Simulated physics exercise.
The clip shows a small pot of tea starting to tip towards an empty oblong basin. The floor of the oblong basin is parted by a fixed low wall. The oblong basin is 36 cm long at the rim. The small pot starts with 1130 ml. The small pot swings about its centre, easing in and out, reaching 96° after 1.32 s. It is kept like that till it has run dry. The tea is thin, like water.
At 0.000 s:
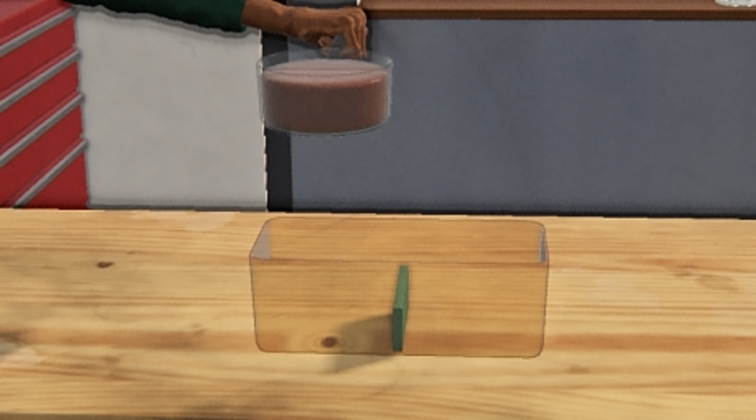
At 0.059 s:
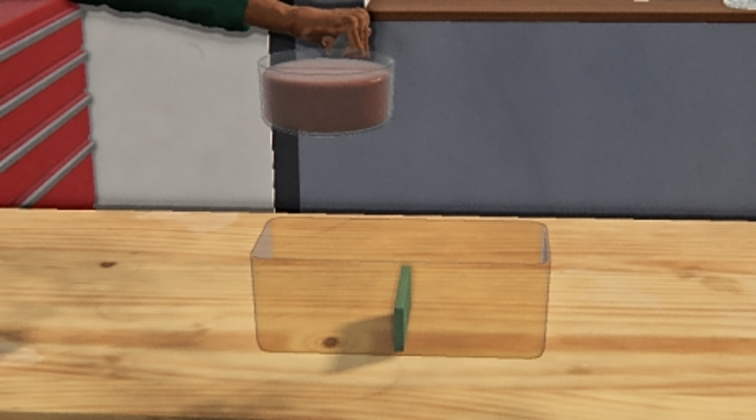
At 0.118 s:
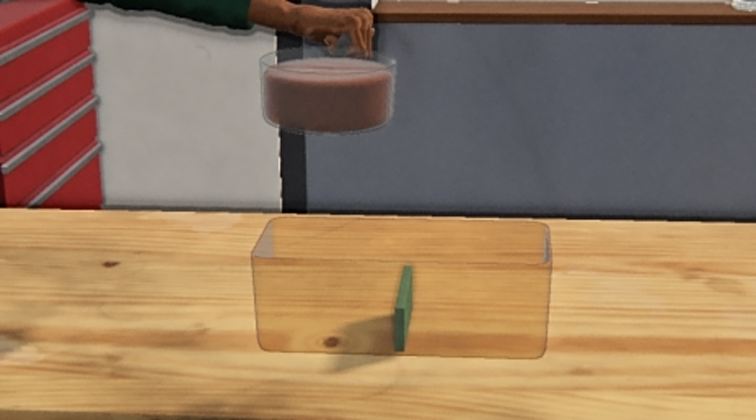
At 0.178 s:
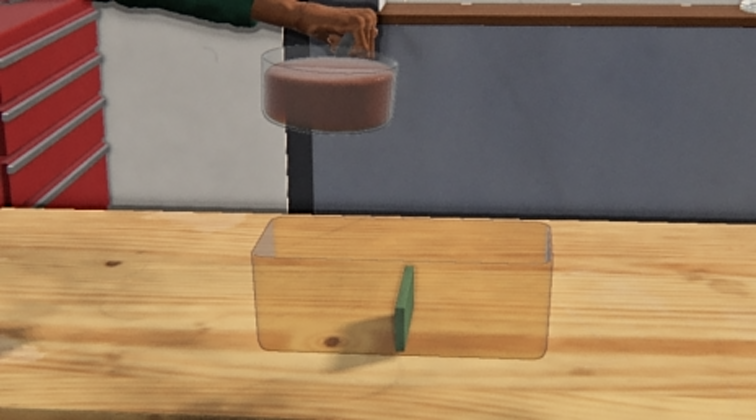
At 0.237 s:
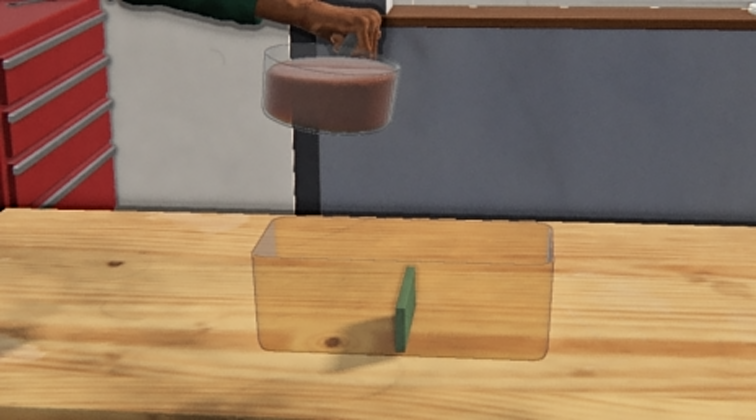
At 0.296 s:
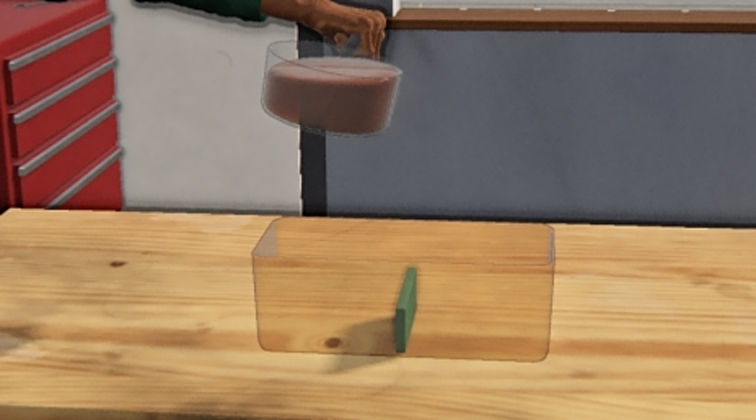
We see a hand holding a small clear pot of reddish-brown tea above an empty, transparent oblong basin with a low green wall inside, on a wooden table; the pot, level at first, tilts slightly to the right.
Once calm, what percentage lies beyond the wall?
About 94 per cent.
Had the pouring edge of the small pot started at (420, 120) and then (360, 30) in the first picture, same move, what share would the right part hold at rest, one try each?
First 95, then 80 per cent.
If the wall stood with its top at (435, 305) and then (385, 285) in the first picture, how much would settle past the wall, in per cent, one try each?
In turn about 55 and 95 per cent.
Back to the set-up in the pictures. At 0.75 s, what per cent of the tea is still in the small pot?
Near 56 in a hundred.
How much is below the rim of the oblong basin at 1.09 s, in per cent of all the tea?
Some 76 per cent.
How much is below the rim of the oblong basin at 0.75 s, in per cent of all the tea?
Near 12 in a hundred.
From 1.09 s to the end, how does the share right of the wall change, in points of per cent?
It goes up by about 20.
After 0.75 s the tilt is 59° and 55 per cent is still to pour, 0 is left of the wall and 12 right of it.
After 1.09 s the tilt is 89° and 13 per cent is still to pour, 1 is left of the wall and 74 right of it.
After 1.44 s the tilt is 96° and 2 per cent is still to pour, 3 is left of the wall and 92 right of it.
After 1.82 s the tilt is 96° and 0 per cent is still to pour, 5 is left of the wall and 94 right of it.
In the end 5 per cent lies left of the wall, 94 right of it and 1 outside.
